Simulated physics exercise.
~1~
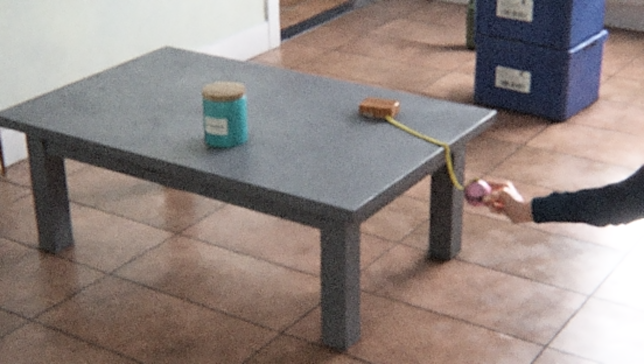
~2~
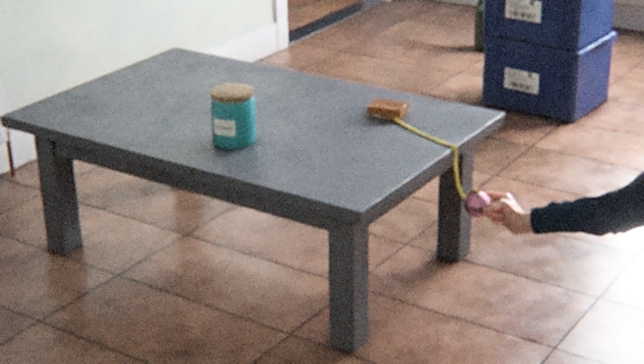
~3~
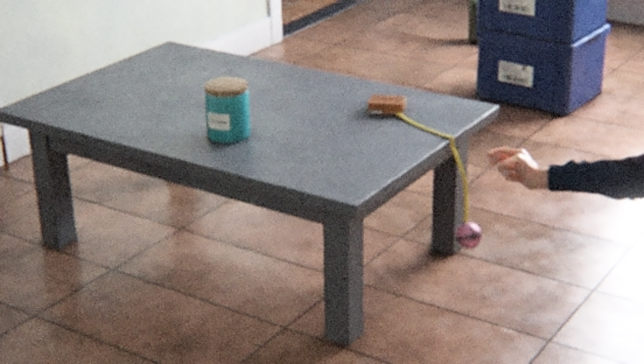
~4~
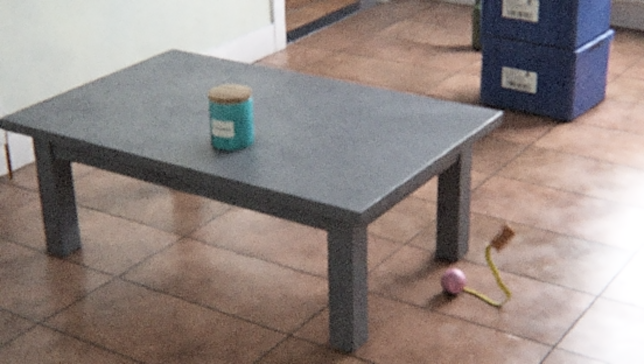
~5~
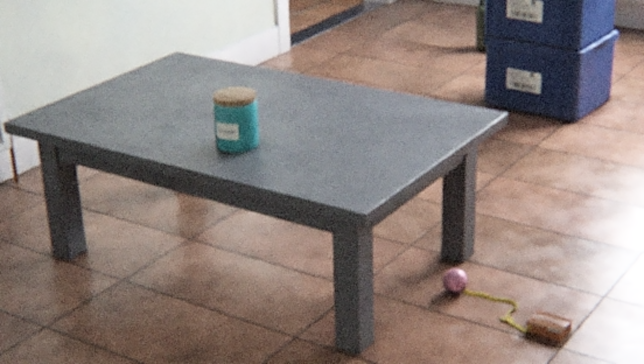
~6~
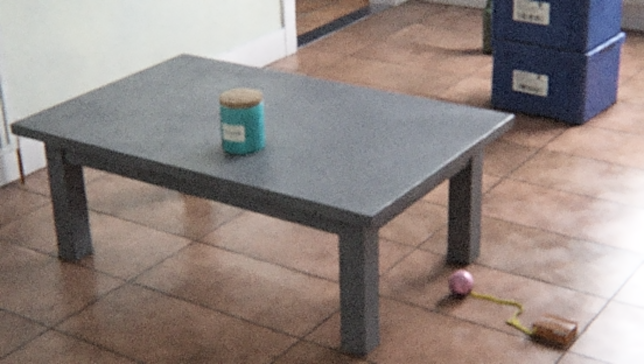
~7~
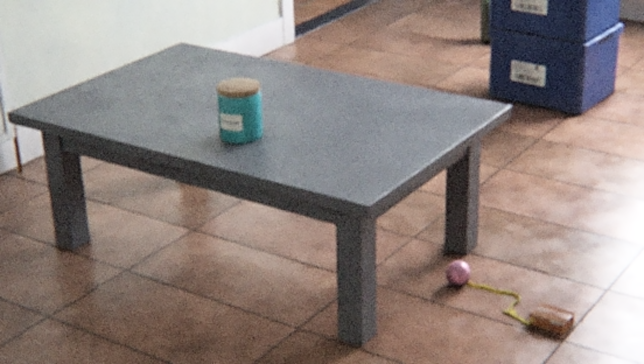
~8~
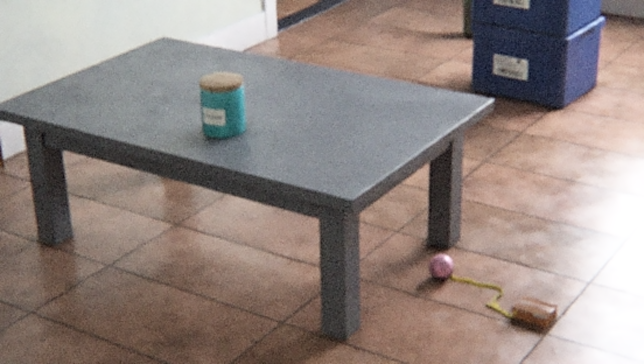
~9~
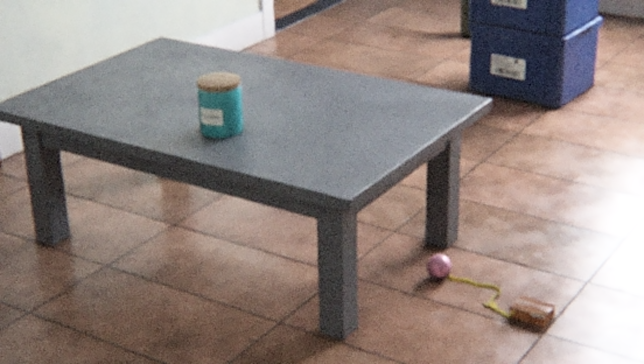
At first, a hand reaching in from the right holds a pink ball just past the end of a low grey table, with a yellow ribbon running from it up to a small orange box on the tabletop. A turquoise canister stands nearby. The hand lets go and draws back, and the ball drops beside the table leg. The box is pulled over the edge after it, tipping as it falls. Finally, the ball and the overturned box lie on the tiled floor, still joined by the ribbon, while the canister remains in place on the table.
